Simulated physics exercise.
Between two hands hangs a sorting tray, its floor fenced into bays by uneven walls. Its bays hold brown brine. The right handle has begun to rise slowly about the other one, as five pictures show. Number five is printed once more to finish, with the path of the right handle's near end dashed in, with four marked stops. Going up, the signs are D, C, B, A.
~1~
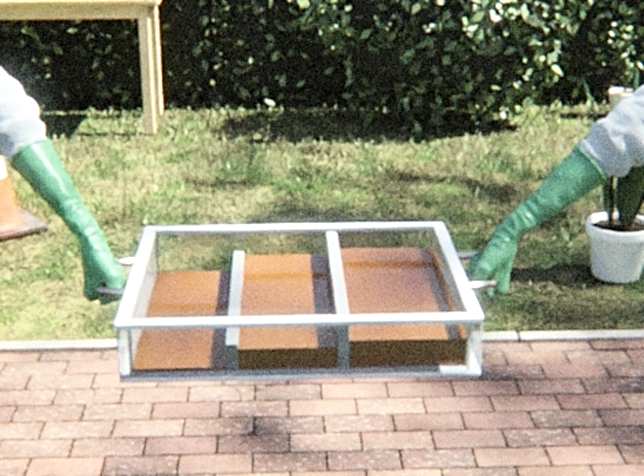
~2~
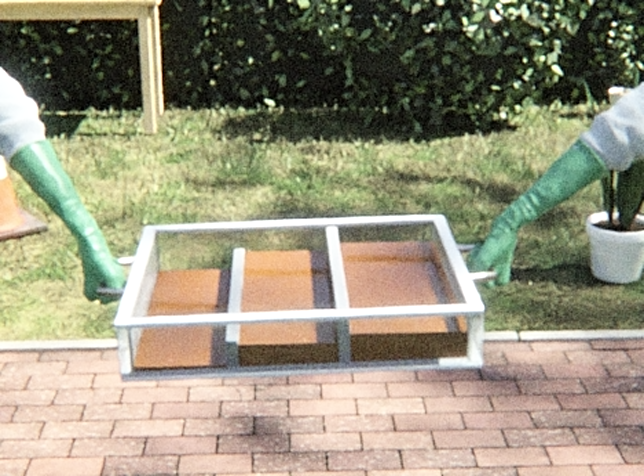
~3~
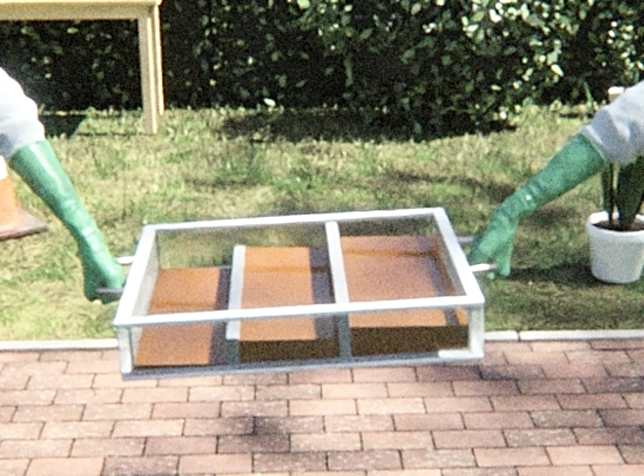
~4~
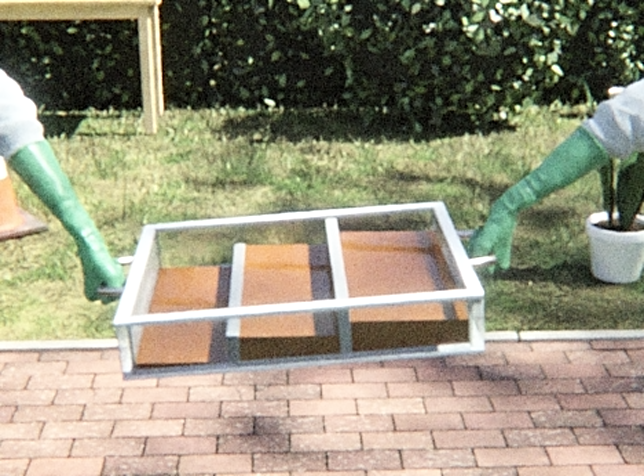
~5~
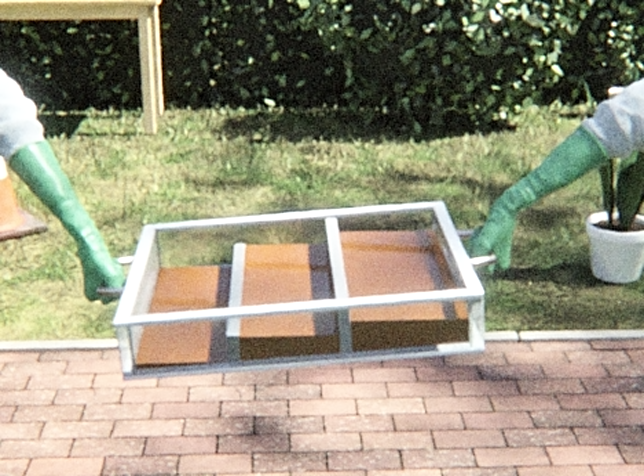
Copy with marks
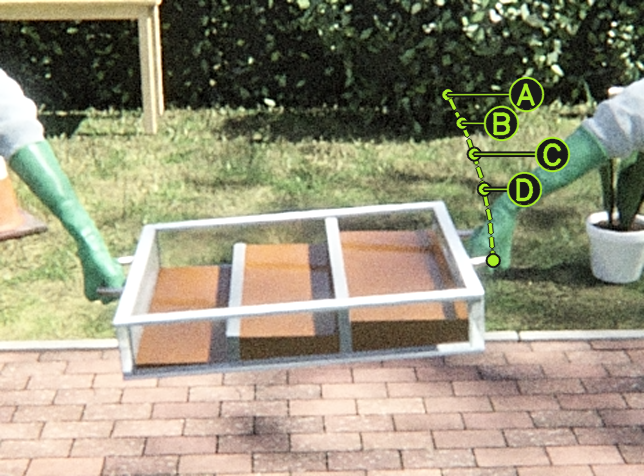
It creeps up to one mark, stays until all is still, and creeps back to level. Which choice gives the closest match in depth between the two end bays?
The best stop is B.
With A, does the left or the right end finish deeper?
The left end bay.
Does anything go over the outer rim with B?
No.
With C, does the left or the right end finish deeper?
The right one.
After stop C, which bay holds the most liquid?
That is the right bay.
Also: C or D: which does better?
C it is.
On the marked copy, A at (447, 94); B at (462, 123); C at (474, 154); D at (484, 189).
Choosing A, the left end bay stands much deeper than the other; about 3 % goes over the rim.
Choosing B, the two end bays stand about equally deep; nothing spills.
Choosing C, the right end bay stands much deeper than the other; nothing spills.
Choosing D, the right end bay stands much deeper than the other; nothing spills.
